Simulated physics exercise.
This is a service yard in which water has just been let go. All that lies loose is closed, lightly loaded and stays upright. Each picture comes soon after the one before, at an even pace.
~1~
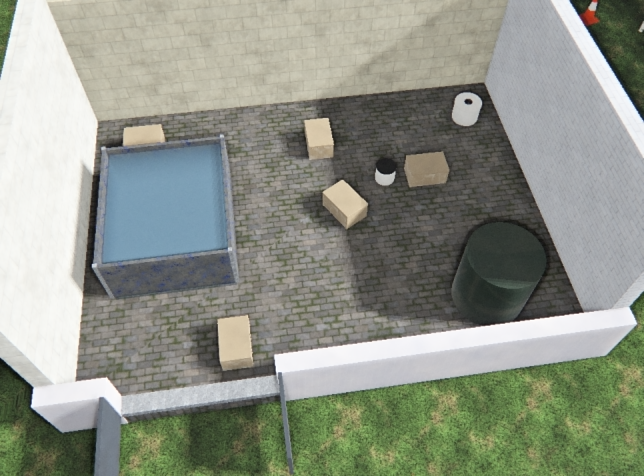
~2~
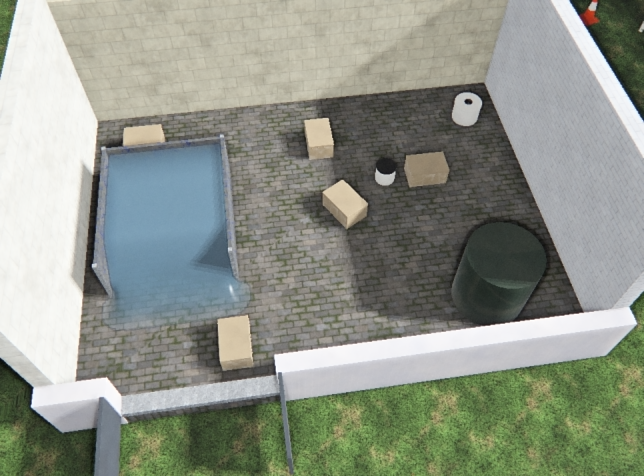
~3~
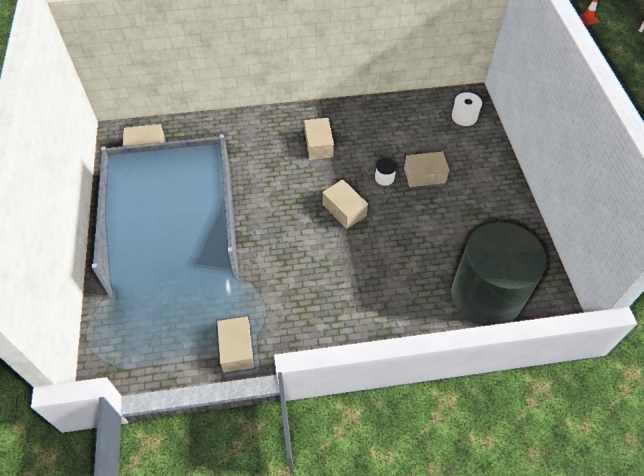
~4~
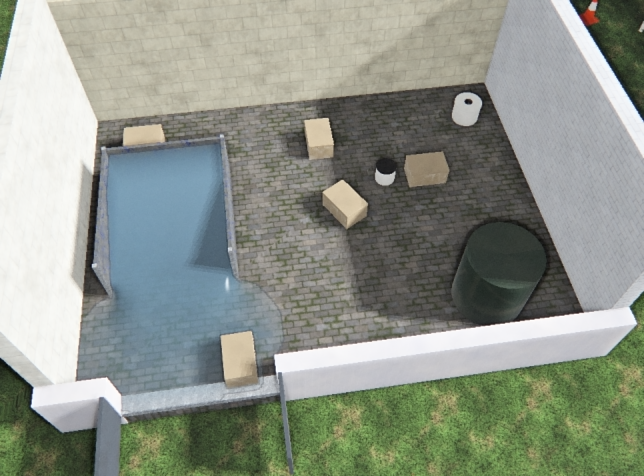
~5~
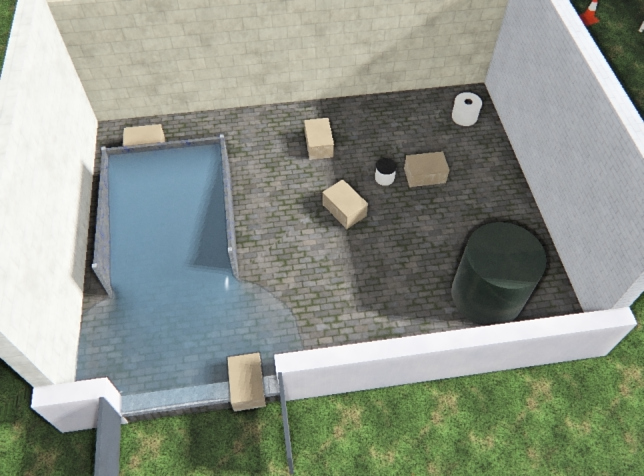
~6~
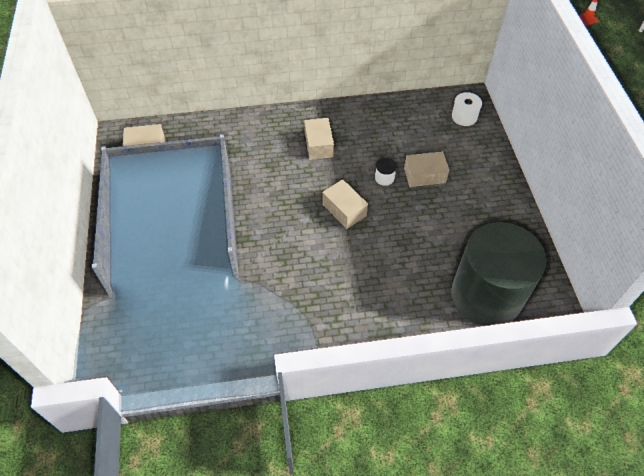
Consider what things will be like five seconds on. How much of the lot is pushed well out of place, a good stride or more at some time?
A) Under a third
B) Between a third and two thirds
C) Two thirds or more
Under a third.
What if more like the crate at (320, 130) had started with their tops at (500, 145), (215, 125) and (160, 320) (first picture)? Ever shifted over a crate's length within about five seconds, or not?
One by one: Hardly budges; hardly budges; knocked well away.
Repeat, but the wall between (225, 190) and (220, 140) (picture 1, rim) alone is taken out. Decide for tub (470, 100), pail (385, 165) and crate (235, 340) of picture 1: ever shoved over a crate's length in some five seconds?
Results in order: Cleared that distance / cleared that distance / stayed short.
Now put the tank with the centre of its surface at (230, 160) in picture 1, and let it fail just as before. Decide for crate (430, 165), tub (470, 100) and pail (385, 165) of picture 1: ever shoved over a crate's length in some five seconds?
In turn: Beyond that mark, under that mark, under that mark.
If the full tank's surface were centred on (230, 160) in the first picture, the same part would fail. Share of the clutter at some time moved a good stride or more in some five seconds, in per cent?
Estimate: Near 30 per cent of them.
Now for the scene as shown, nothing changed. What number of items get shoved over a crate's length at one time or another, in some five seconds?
Tally: 1.
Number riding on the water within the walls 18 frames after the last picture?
Tally: 0.
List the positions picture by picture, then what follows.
The first frame shows a crate at (142, 135), on the bottom; a pail at (386, 166) rests on the ground; 0 of 7 have shifted.
The second frame shows a crate at (142, 135) rests on the ground; a pail at (386, 166) rests on the ground; 0 of 7 have shifted.
The third frame shows a crate at (142, 135) rests on the ground; a pail at (386, 166) rests on the ground; 0 of 7 have shifted.
The fourth frame shows a crate at (142, 135) rests on the ground; a pail at (386, 166), on the bottom; 1 of 7 have shifted.
The fifth frame shows a crate at (142, 135) rests on the ground; a pail at (386, 166) rests on the ground; 1 of 7 have shifted.
The sixth frame shows a crate at (142, 135) rests on the ground; a pail at (386, 166) rests on the ground; 1 of 7 have shifted.
A moment on, 1 of 7 are well off their spots; 0 afloat.
Next, 1 of 7 are well off their spots; 0 afloat.
Later, 1 of 7 are well off their spots; 0 afloat.
In the end, 1 of 7 are well off their spots, and 1 have been at some point; 0 afloat.
